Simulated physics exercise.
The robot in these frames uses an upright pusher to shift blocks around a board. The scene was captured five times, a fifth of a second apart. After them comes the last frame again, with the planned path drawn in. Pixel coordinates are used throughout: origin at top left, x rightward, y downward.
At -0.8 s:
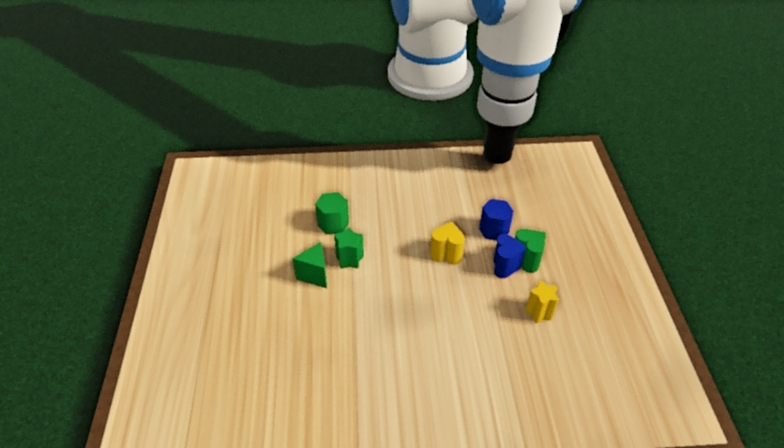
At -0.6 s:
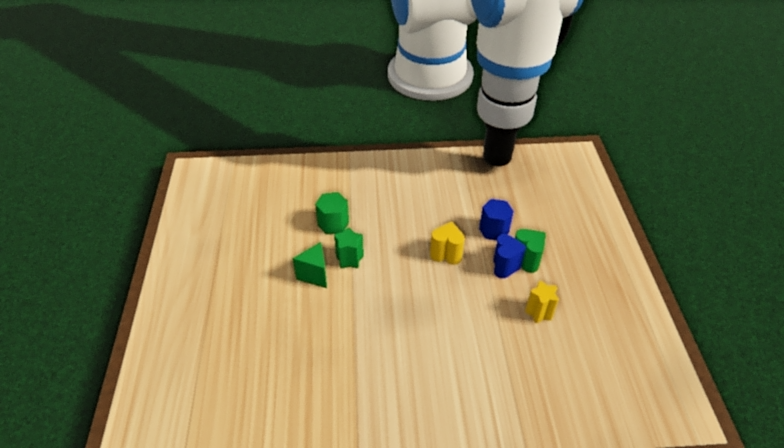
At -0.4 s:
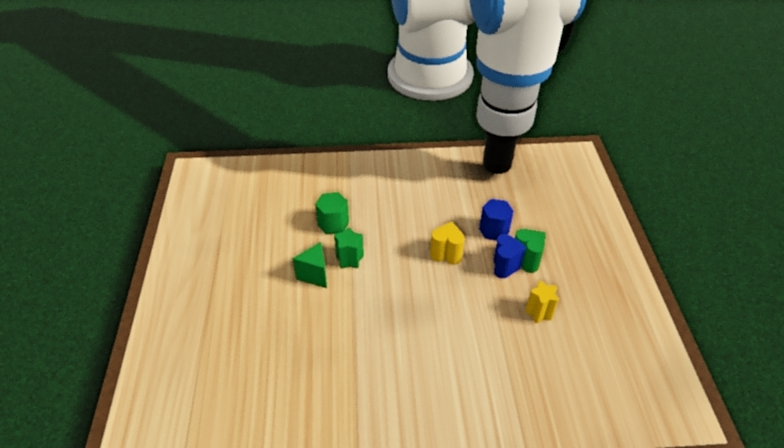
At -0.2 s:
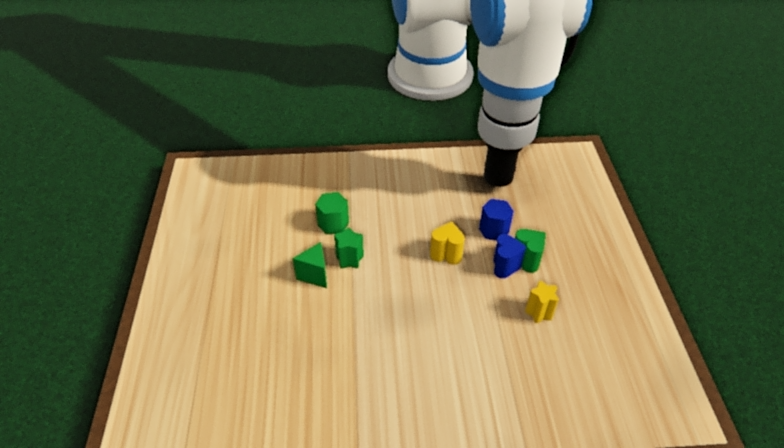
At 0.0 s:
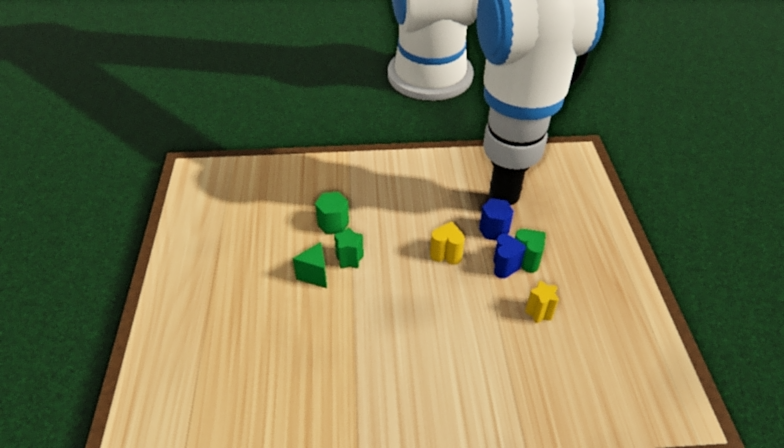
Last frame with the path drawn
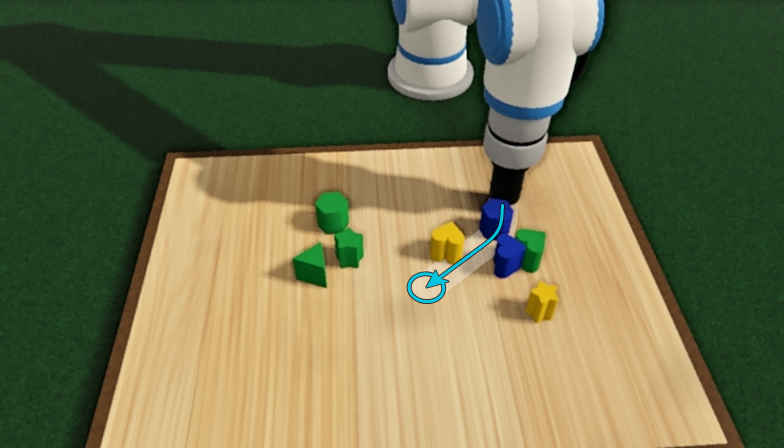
We see a robot arm with a black pusher at the far edge of a wooden board holding green, blue and yellow blocks. The pusher moves slowly toward the viewer, nearing the blue six-sided block, while the blocks stay still.
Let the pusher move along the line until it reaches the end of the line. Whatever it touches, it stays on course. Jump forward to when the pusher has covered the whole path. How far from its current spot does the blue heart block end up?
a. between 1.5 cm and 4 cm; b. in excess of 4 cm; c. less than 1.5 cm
(c)
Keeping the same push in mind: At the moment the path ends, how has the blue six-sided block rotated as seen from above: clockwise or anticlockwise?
It spins anti-clockwise.
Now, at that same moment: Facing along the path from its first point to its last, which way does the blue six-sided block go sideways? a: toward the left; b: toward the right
My pick is a.
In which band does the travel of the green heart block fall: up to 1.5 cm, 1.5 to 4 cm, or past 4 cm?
It gets moved under 1.5 cm.
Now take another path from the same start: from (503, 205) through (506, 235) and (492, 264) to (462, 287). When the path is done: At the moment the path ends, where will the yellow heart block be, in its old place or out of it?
Displaced.
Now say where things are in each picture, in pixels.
Pusher tip (497, 155); block tops, yellow heart block (449, 233); blue six-sided block (498, 209); blue heart block (509, 246); green heart block (533, 238), in the first picture.
Pusher (497, 158); blocks unchanged, in the second picture.
Pusher (497, 165); blocks unchanged, in the third picture.
Pusher (498, 178); blocks unchanged, in the fourth picture.
Pusher (504, 196); yellow heart block (449, 233); blue six-sided block (498, 209); blue heart block (509, 246); green heart block (533, 238), in the fifth picture.
Path on the board, from (503, 205) by way of (494, 237) and (462, 261) to (426, 287).
What follows on the original path. One third of the way, pusher (495, 228); blue six-sided block (483, 235), turned 20° clockwise; blue heart block (510, 251), turned 30° anticlockwise.
Two thirds of the way, pusher (463, 253); yellow heart block (434, 239), turned 40° clockwise; blue six-sided block (462, 265); blue heart block (510, 252), turned 35° anticlockwise.
At the end, pusher (427, 279); yellow heart block (418, 241), turned 75° clockwise; blue six-sided block (457, 283), turned 50° anticlockwise; blue heart block (510, 252), turned 35° anticlockwise; green heart block in place.
